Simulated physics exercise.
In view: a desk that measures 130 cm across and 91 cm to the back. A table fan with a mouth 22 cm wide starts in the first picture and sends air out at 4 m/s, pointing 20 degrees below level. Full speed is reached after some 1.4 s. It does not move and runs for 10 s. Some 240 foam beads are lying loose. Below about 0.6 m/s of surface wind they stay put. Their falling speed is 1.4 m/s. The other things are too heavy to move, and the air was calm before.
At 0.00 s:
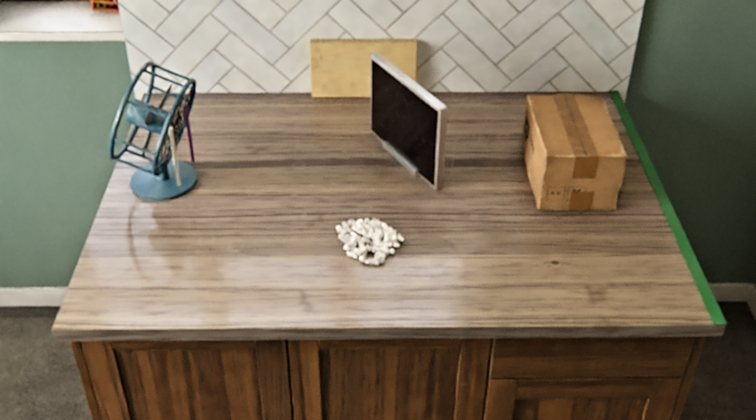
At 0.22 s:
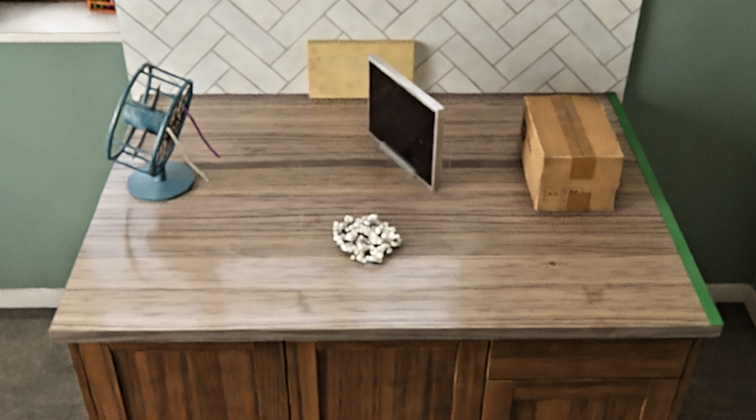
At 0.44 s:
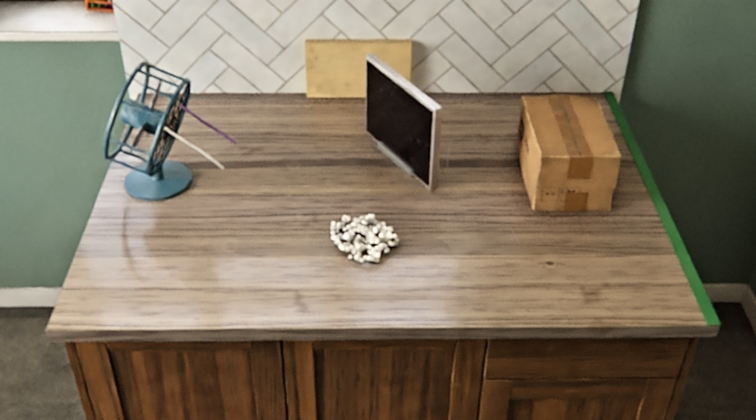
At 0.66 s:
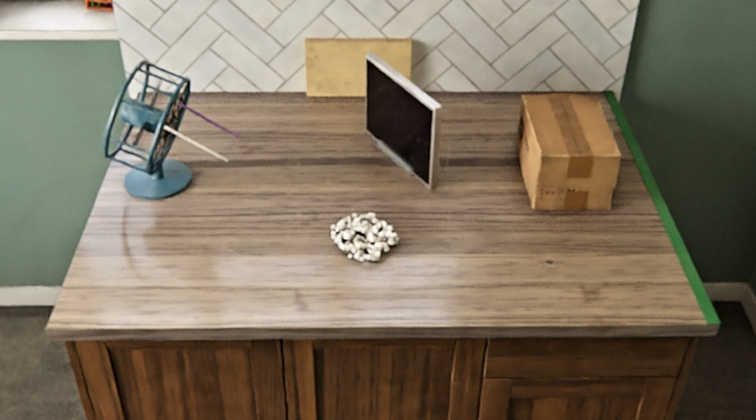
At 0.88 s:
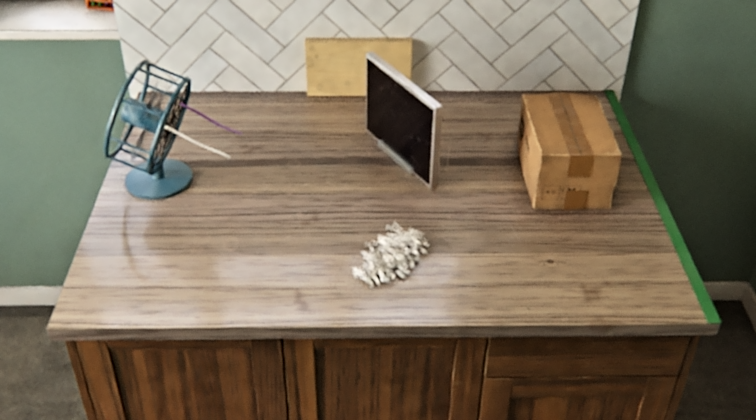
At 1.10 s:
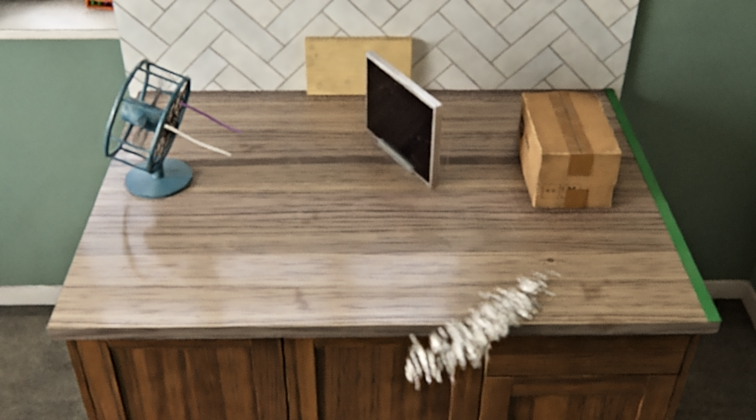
White foam beads lie in a small pile on a wooden desk against white herringbone tiles, seen from above and in front. A blue table fan stands left, a dark-screened laptop near the middle, a tan board behind and a brown box right, by a green edge. The view shifts slightly as the fan's ribbons lift rightward, then the beads sweep forward and right, streaking across the front edge.
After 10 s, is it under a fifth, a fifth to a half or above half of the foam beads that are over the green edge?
The share over the green edge is under a fifth.
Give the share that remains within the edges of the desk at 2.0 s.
About 0 %.
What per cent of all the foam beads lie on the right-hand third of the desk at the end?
Some 0 per cent.
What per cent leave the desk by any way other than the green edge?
About 100 %.
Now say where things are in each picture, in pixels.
The middle of the foam beads is near (369, 237), none has stirred yet and the mouth of the table fan is at (154, 119), in the first picture.
The middle of the foam beads is near (369, 234), none has stirred yet and the green edge is centred on (660, 189), in the second picture.
The middle of the foam beads is near (366, 234), none has stirred yet, the top of a laptop is at (402, 80) and the top of a box is at (569, 124), in the third picture.
The middle of the foam beads is near (367, 234) and none has stirred yet, in the fourth picture.
The middle of the foam beads is near (391, 258), the farthest in sight from the table fan is at (423, 252) and all have left their places, in the fifth picture.
The middle of the foam beads is near (487, 325), the farthest in sight from the table fan is at (548, 293) and all have left their places, in the sixth picture.
After 2.0 s, 0 % are over the green edge; 100 % have settled or left.
After 3.2 s, 0 % are over the green edge; 100 % have settled or left.
After 5.5 s, 0 % are over the green edge; 100 % have settled or left.
After 10.0 s, at the end, 0 % are over the green edge.
